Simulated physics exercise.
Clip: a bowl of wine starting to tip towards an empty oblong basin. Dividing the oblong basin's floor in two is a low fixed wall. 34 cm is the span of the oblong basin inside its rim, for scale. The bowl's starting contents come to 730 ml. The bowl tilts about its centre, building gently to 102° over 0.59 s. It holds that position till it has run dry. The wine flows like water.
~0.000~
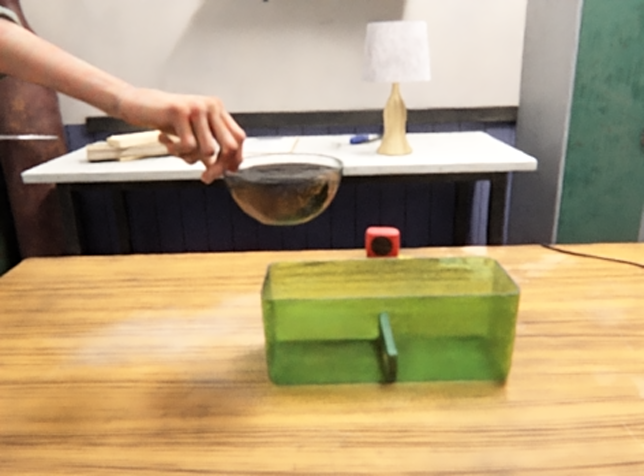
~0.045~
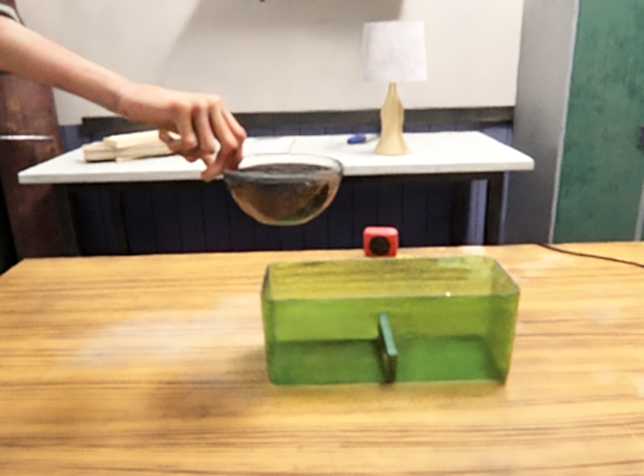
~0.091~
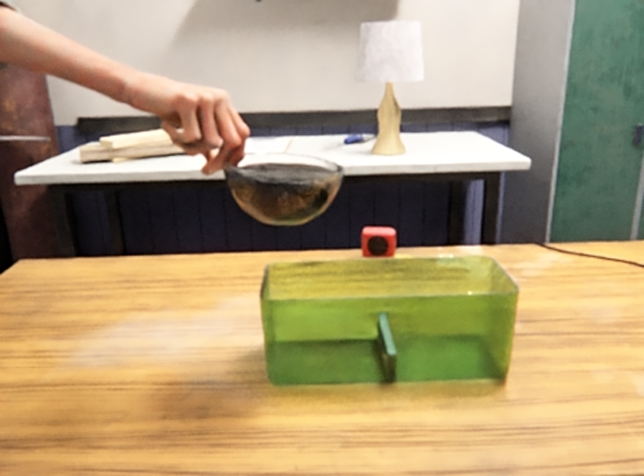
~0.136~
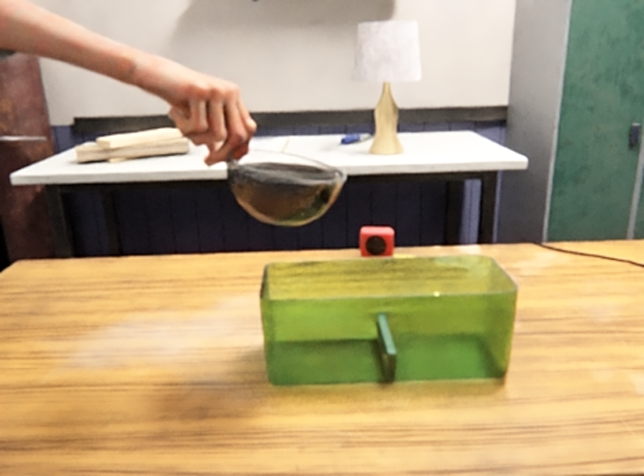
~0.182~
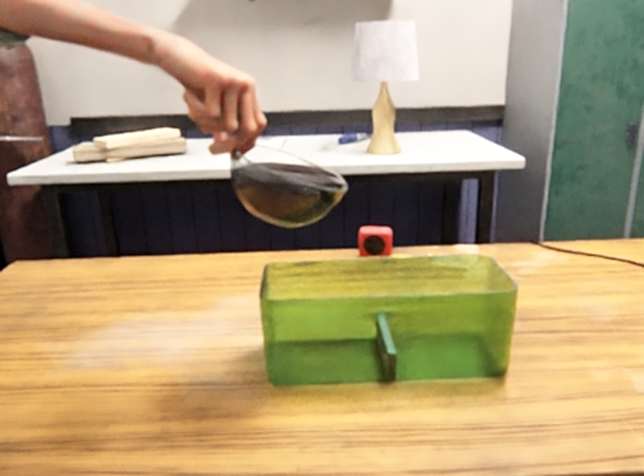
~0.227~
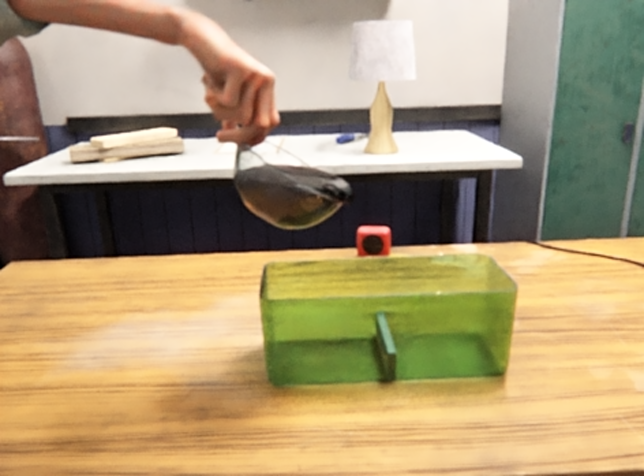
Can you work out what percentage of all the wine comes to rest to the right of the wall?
I would put it at 41 per cent.
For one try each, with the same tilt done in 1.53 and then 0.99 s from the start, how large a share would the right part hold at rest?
The first try gives 65 percent and the second 60 percent.
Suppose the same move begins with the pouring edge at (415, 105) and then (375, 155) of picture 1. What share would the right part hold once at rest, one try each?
Near 75 in a hundred on the first go and near 75 in a hundred on the second.
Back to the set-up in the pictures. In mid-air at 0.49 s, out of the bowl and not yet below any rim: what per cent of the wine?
Around 32 percent.
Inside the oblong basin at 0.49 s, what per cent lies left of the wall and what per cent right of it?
I'd say some 26 on the left and some 32 on the right.
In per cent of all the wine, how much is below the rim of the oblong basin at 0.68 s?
It works out near 94 per cent.
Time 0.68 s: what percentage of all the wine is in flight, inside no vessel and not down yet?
Roughly 6 %.
Then, 0.49 s in, the tilt is 94° and 11 per cent is still to pour, 25 is left of the wall and 31 right of it.
Then, 0.68 s in, the tilt is 102° and 0 per cent is still to pour, 53 is left of the wall and 40 right of it.
Then, 0.87 s in, the tilt is 102° and 0 per cent is still to pour, 55 is left of the wall and 41 right of it.
Then, 1.09 s in, the tilt is 102° and 0 per cent is still to pour, 56 is left of the wall and 41 right of it.
Finally, 56 per cent lies left of the wall, 41 right of it and 3 outside.
